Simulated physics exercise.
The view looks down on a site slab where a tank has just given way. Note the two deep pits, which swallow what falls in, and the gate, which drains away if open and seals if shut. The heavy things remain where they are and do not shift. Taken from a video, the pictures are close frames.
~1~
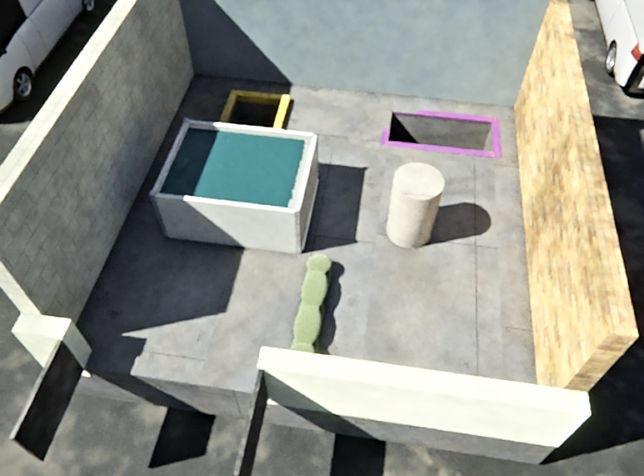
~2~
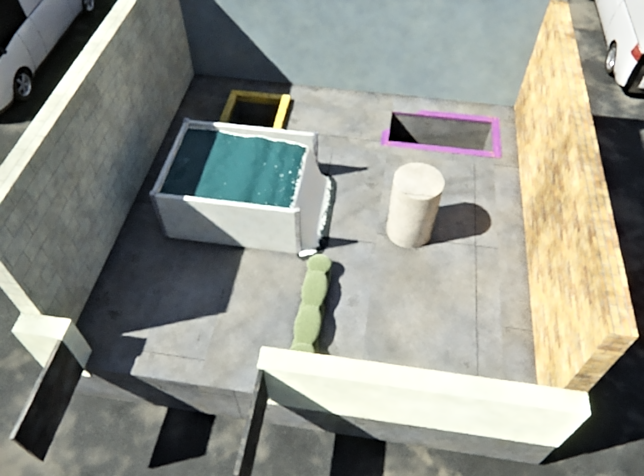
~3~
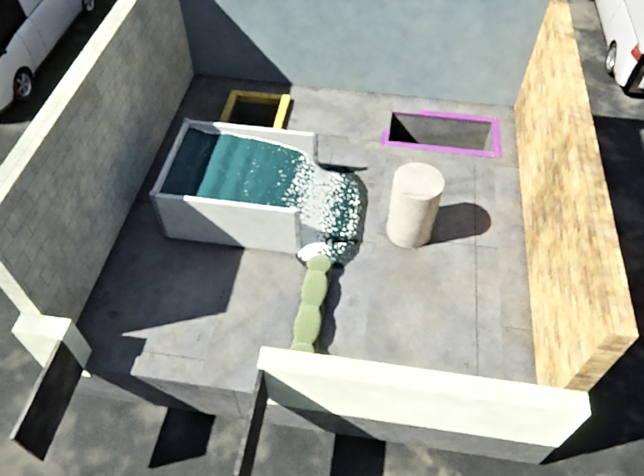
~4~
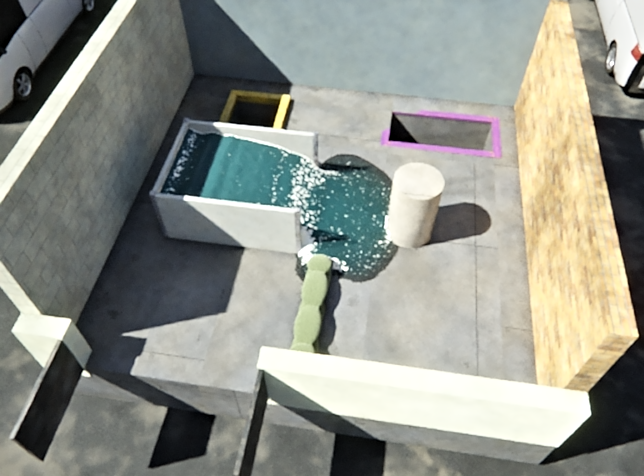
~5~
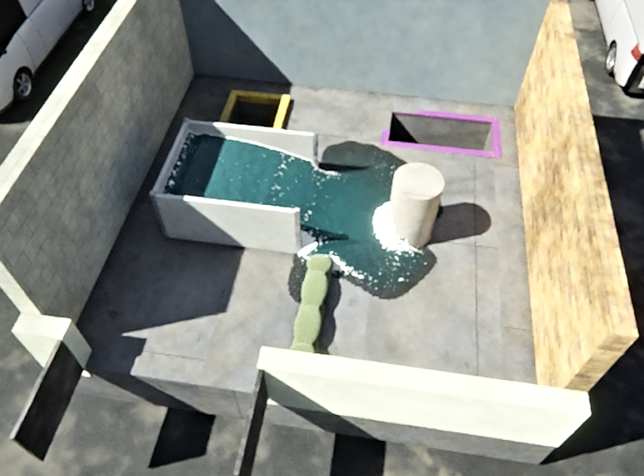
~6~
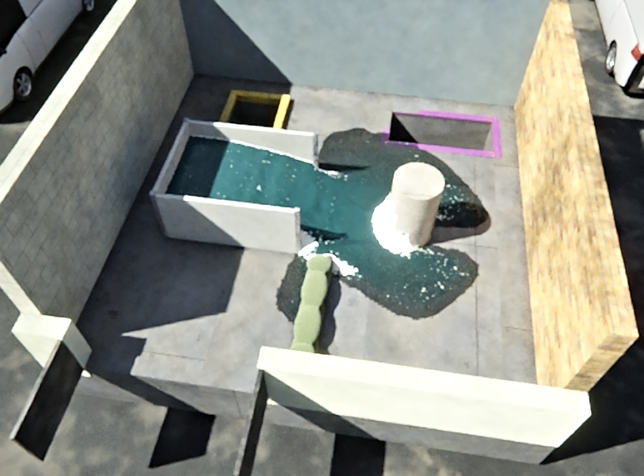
Teal water fills a white-walled tank on the left of a grey concrete slab, seen from above at an angle by a still camera. A pale cylinder stands right of centre near a lumpy green barrier, with yellow-edged and magenta-edged pits behind and walls around. The tank's right side opens and water rushes out, foaming rightward, striking the cylinder, and spreading around it across the slab.
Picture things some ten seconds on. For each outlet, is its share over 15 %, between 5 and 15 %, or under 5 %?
I expect the gate to account for a fraction below five per cent; I expect the yellow pit to account for a fraction below five per cent; I expect the purple pit to account for upward of fifteen per cent.
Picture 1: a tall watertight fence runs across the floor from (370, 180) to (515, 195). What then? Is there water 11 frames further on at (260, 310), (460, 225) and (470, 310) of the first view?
The first location is not reached, the second is soaked through, and the third is soaked through.
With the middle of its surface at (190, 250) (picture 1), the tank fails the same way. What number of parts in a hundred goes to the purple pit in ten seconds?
Within ten seconds the purple pit collects 35 percent of the total.
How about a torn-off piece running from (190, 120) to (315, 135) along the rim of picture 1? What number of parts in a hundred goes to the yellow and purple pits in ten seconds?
I'd say the yellow pit gets around 30 percent and the purple pit around 35 percent.
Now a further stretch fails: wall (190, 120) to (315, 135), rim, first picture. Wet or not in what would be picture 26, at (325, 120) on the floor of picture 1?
Short answer - sodden.
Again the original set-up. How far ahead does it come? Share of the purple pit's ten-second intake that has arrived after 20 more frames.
I'd say some 45 per cent.
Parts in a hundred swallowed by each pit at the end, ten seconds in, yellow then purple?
Roughly 0 and 52 %.
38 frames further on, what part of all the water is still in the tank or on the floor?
I'd estimate close to 64 per cent.
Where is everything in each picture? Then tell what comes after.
In the first frame, still water in the tank at (239, 167).
In the second frame, the front is at (302, 256), out from the gap at (306, 201).
In the third frame, the front is at (336, 264), out from the gap at (306, 202).
In the fourth frame, water pours out at (306, 203) and has run to (390, 253).
In the fifth frame, water pours out at (306, 204) and has run to a hidden place.
In the sixth frame, the front is at (480, 215), out from the gap at (306, 204).
A moment on, water covers 35 % of the floor; the gate 0 %, the yellow pit 0 %, the purple pit 2 %.
Next, water covers 45 % of the floor; the gate 0 %, the yellow pit 0 %, the purple pit 10 %.
Then, water covers 50 % of the floor; the gate 0 %, the yellow pit 0 %, the purple pit 22 %.
Later, water covers 60 % of the floor; the gate 1 %, the yellow pit 0 %, the purple pit 36 %.
In the end, water covers 70 % of the floor; the gate 1 %, the yellow pit 0 %, the purple pit 51 %.
